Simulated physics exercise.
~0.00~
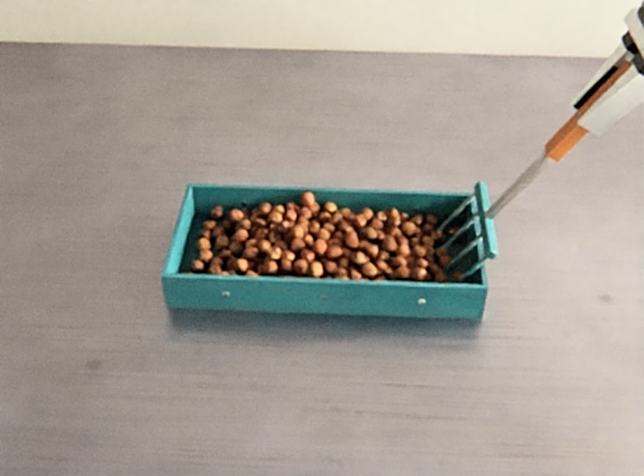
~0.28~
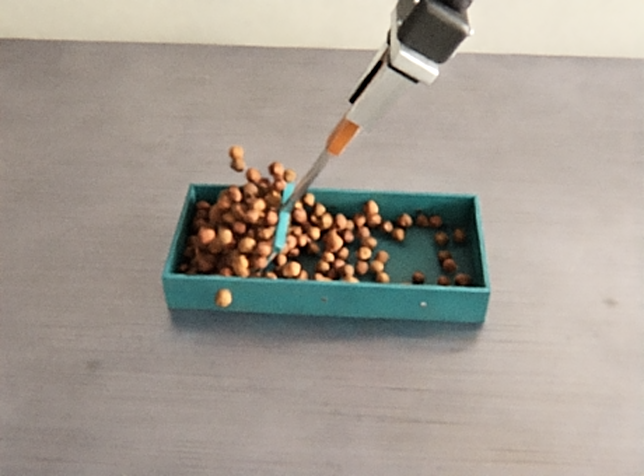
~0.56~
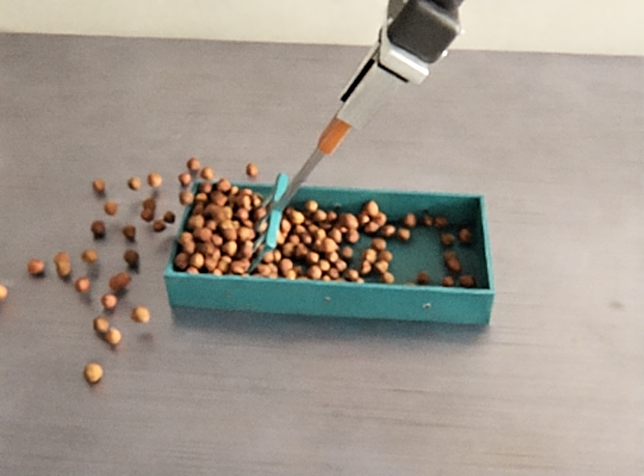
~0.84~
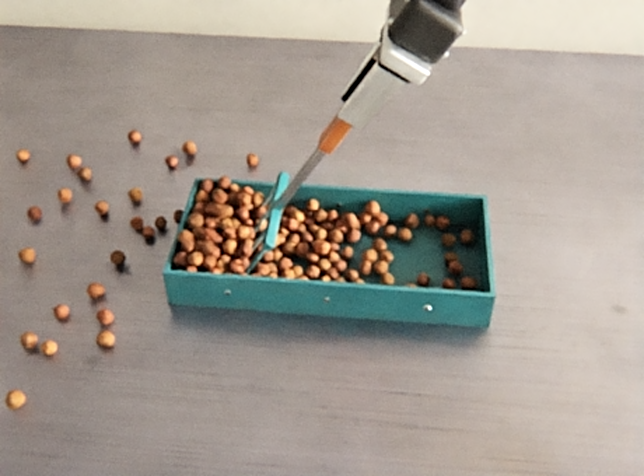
At the start, a robot arm holds a teal rake at the right end of a shallow teal tin of hazelnuts on a grey table. The rake sweeps left through the tin, heaping the nuts steeply against the left end and leaving only a scattered few on the right. Several nuts rise above the pile, and one drops past the front side. The rake stops short of the left wall while more nuts spill over and roll across the table. Finally, the rake stays still, with most nuts in the tin and a small share scattered to its left.
